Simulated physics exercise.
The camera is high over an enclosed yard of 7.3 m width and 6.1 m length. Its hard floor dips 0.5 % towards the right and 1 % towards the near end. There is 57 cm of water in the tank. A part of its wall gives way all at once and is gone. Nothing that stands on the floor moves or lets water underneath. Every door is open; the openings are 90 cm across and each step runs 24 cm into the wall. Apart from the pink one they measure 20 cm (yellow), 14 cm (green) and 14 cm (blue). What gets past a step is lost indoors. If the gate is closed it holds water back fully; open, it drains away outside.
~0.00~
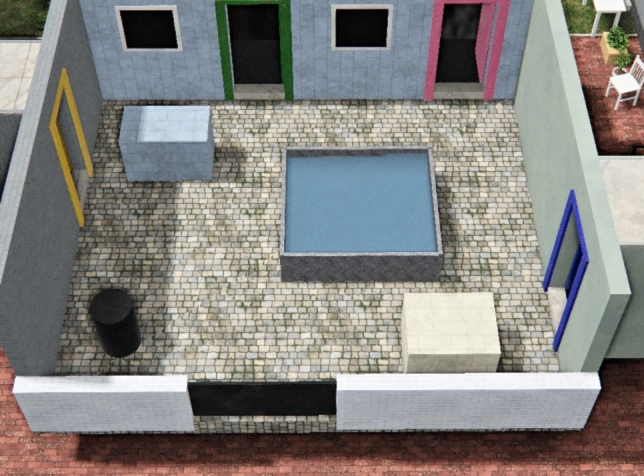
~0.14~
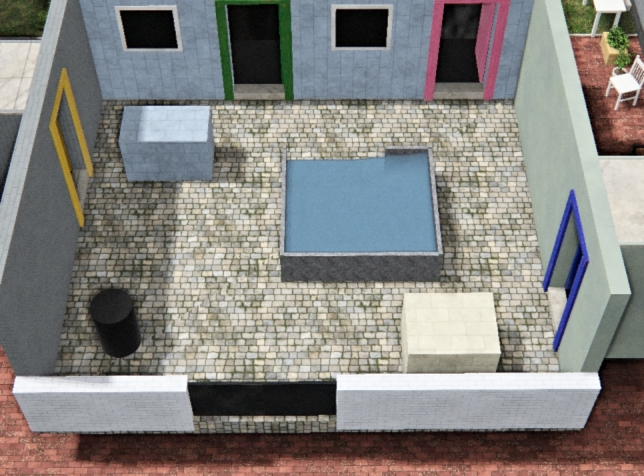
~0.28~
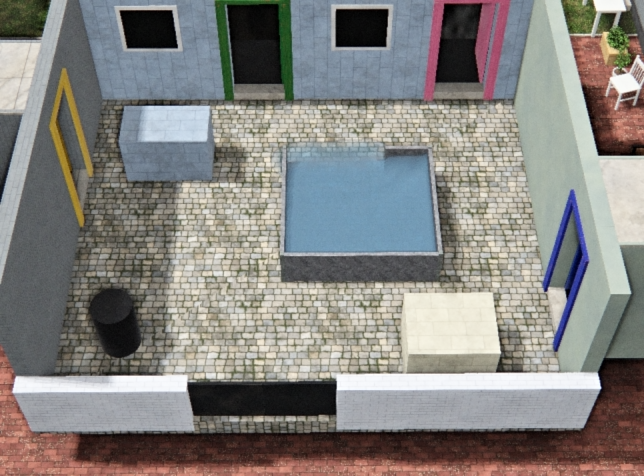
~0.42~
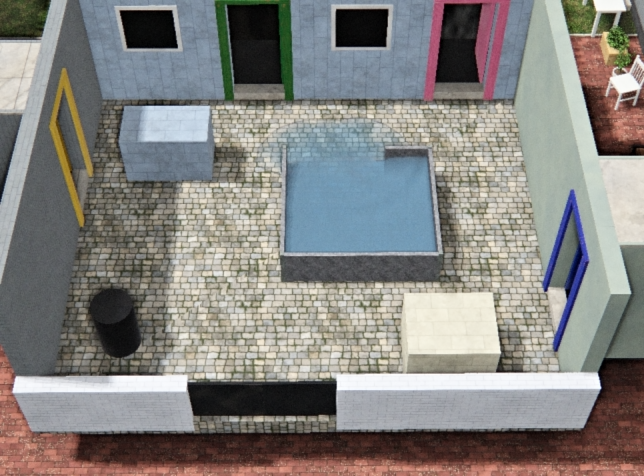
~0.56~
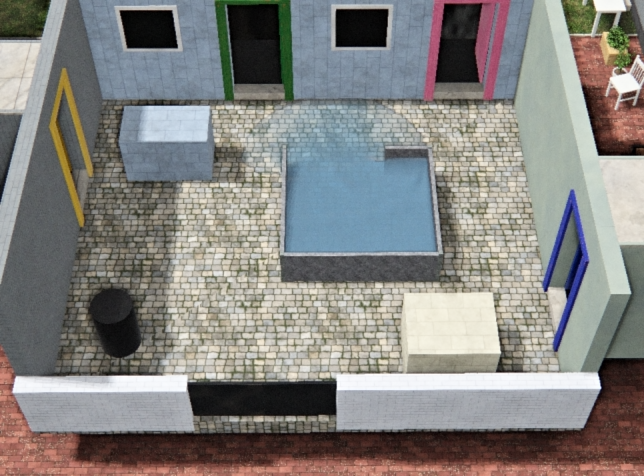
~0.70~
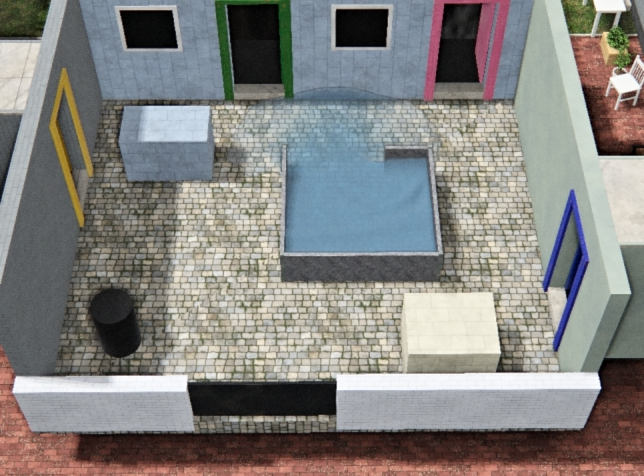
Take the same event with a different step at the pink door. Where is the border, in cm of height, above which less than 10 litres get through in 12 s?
Some 9.5 cm above the ground.
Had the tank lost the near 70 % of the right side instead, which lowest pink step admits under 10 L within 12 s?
Some 17 cm.
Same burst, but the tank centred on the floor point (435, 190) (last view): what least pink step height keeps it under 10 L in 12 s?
About 30 cm.
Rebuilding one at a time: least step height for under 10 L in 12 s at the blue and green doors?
Roughly 10.5 cm at blue and 24 cm at green.
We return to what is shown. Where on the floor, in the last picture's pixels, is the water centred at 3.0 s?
At about (331, 170).
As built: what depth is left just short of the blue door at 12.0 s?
Some 11.0 cm.
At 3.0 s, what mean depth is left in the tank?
Roughly 24 cm on average.
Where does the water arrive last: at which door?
It is the blue one.
After 1.4 s water covers 15 % of the floor, deepest (40 cm) near (327, 105); 8 cm at the pink door, 0 litres in over its 16 cm step.
After 3.0 s water covers 35 % of the floor, deepest (34 cm) near (99, 127); 9 cm at the pink door, 0 litres in over its 16 cm step.
After 12.0 s water covers 95 % of the floor, deepest (14 cm) near (495, 298); 6 cm at the pink door, 0 litres in over its 16 cm step.
At the pink door as built, the water arrived by 1.2 s and peaked near 11 cm at 4.8 s.
With a step of 8.5 cm, 15 litres would have come in within the 12 s; with 11.5 cm, 4 litres. So under 10 litres takes about 9.5 cm.
